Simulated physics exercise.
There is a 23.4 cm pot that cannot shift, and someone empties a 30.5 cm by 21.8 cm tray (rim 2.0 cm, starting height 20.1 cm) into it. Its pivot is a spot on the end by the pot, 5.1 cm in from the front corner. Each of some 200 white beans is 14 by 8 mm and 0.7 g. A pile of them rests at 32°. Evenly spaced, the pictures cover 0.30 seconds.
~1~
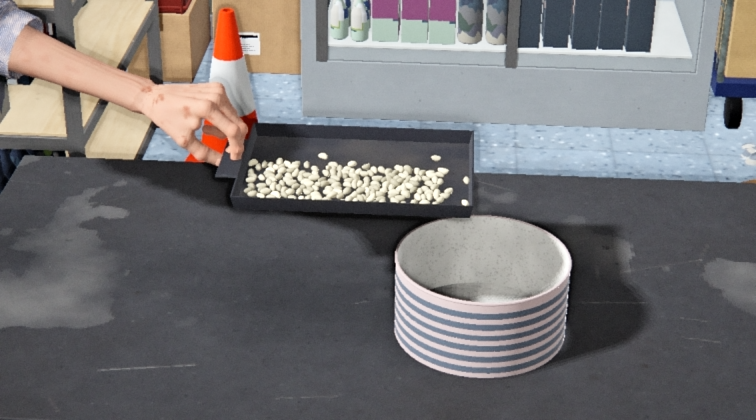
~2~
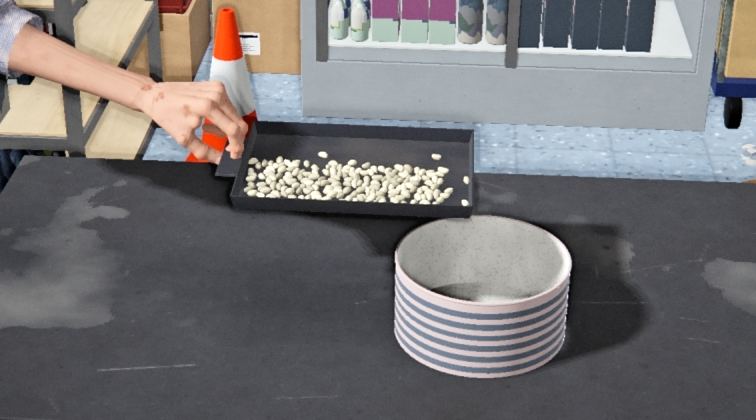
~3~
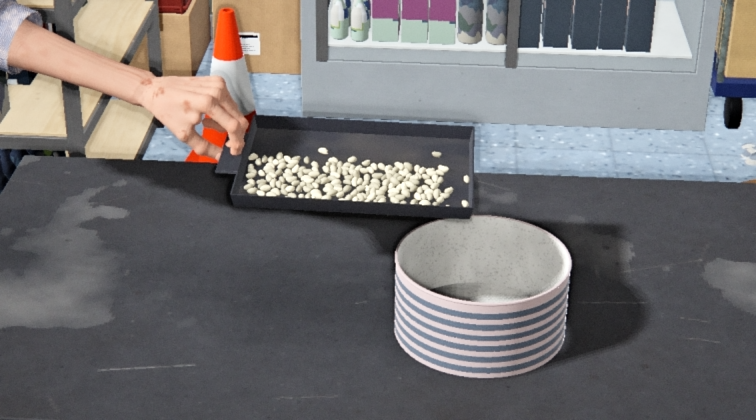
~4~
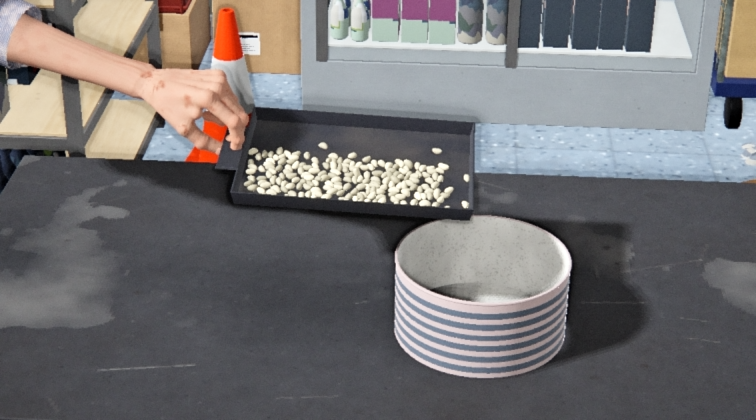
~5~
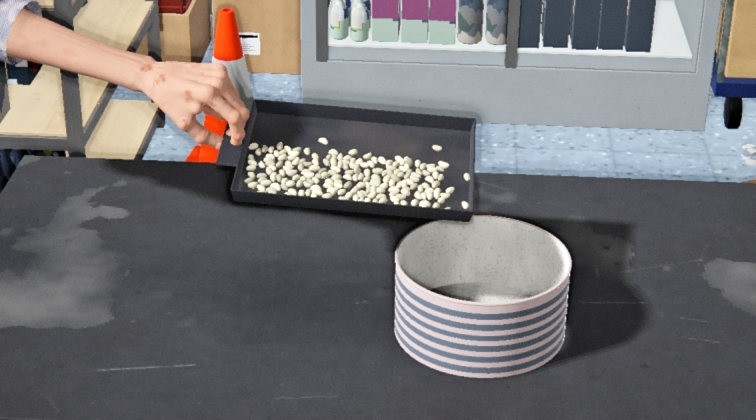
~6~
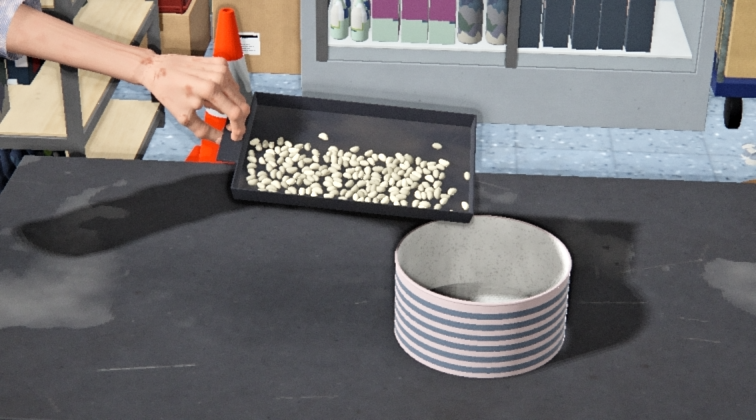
A black tray of white beans, its left end held by a hand reaching in from the left, slowly tilts as that end rises slightly and the right end stays beside a pot. The beans barely shift within it. The steady, slightly raised view shows a dark, scuffed tabletop, the grey-and-pink striped pot at right, and an orange-and-white cone, shelves and boxes behind.
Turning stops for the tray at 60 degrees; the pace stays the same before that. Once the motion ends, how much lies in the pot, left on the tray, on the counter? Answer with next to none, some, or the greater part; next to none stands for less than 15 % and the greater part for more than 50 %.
Pot: Next to none; left on the tray: The greater part; counter: Next to none.
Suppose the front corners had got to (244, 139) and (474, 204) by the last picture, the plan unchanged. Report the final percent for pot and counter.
That works out as pot 20 and counter 10.
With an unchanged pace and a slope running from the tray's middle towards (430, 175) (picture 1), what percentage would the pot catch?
My guess is roughly 10 percent.
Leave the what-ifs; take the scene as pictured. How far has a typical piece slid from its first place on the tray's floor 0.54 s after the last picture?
3 cm.
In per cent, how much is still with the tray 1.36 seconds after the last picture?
Roughly 100 per cent.
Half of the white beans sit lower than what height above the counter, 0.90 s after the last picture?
Some 24 cm.
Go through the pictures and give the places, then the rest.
The first frame shows tray tilt 0 degrees, front corners at (234, 195) and (470, 204); middle of the pieces at (348, 184); pot at (483, 257).
The second frame shows tray tilt 1 degrees, front corners at (234, 194) and (470, 205); middle of the pieces at (348, 184).
The third frame shows tray tilt 3 degrees, front corners at (234, 193) and (470, 206); middle of the pieces at (348, 182).
The fourth frame shows tray tilt 5 degrees, front corners at (234, 191) and (470, 208), lowest corner right front; middle of the pieces at (348, 179).
The fifth frame shows tray tilt 8 degrees, front corners at (235, 188) and (470, 209), lowest corner right front; middle of the pieces at (348, 177).
The sixth frame shows tray tilt 10 degrees, front corners at (235, 186) and (470, 211), lowest corner right front; middle of the pieces at (348, 175); pot at (483, 257).
Then, 0.54 s after the last picture, tilt 34 degrees; the tray holds 100 %, the pot 0 %.
Then, 0.90 s after the last picture, tilt 49 degrees; the tray holds 100 %, the pot 0 %.
Then, 1.36 s after the last picture, tilt 60 degrees; the tray holds 100 %, the pot 0 %.
In the end, pot 0 %, tray 100 %, counter 0 %.
